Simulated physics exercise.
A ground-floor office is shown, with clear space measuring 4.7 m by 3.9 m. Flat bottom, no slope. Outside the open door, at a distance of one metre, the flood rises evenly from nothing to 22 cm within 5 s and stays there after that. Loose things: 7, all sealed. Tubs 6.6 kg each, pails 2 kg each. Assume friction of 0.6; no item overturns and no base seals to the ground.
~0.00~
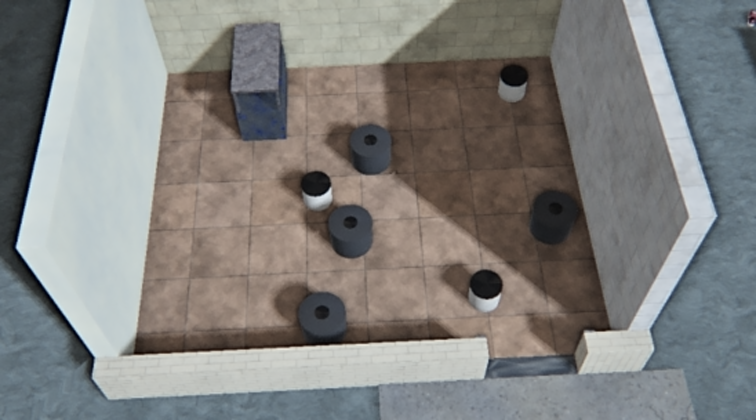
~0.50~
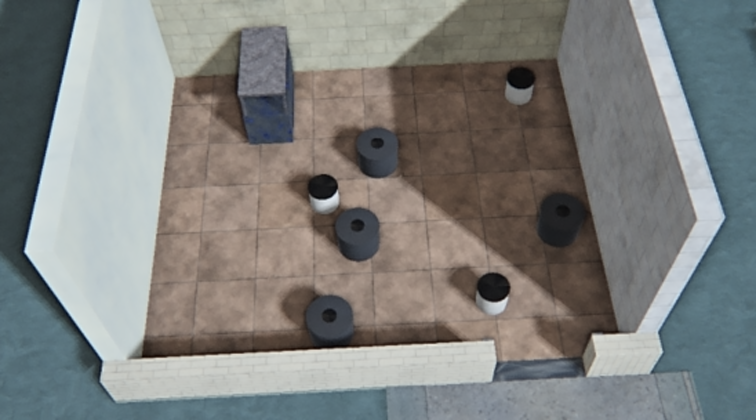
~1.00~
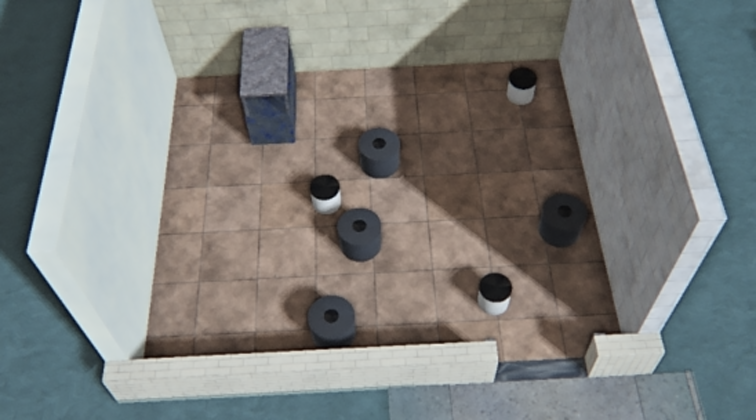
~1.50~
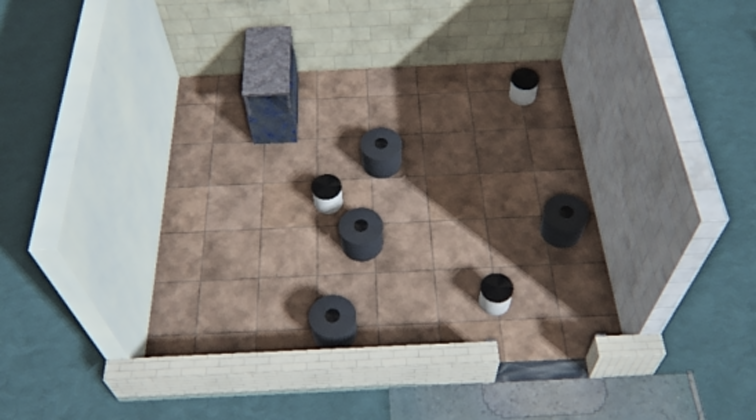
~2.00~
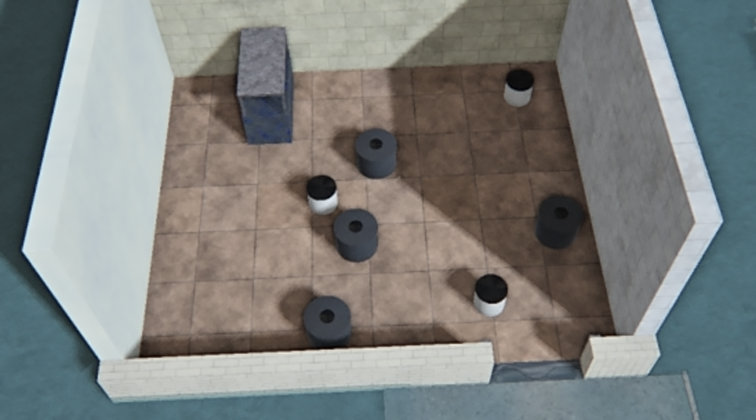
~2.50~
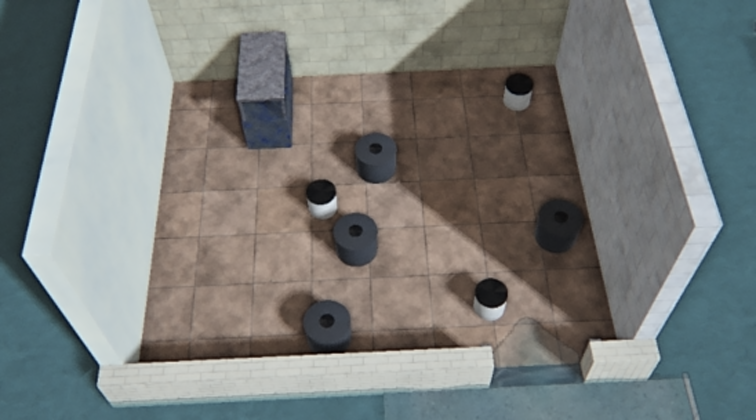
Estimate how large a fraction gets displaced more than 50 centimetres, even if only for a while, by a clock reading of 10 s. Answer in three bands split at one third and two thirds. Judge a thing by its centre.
One third to two thirds.
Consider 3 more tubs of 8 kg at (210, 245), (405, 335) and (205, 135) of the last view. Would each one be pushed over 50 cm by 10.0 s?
Taking them in order, the first is within that distance, the second is within that distance and the third is within that distance.
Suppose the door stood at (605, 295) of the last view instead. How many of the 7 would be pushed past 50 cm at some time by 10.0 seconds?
Then the count would be 4.
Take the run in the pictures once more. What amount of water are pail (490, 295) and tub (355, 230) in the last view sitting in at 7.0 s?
I'd estimate 3 cm for the first and 3 cm for the second.
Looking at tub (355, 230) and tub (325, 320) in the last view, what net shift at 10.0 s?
Respectively 0 and 0 centimetres.
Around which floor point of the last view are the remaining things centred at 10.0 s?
Averaged position, last view: Near pixel (327, 191).
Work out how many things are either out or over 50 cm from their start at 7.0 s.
The answer is 2.
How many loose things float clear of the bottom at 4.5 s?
I count 0.
After 3.5 s 0 of 7 are over 50 cm from their spots; 0 afloat.
After 4.5 s 1 of 7 are over 50 cm from their spots; 0 afloat.
After 7.0 s 2 of 7 are over 50 cm from their spots; 2 afloat.
After 10.0 s 4 of 7 are over 50 cm from their spots, and 4 have been at some point; 3 afloat.
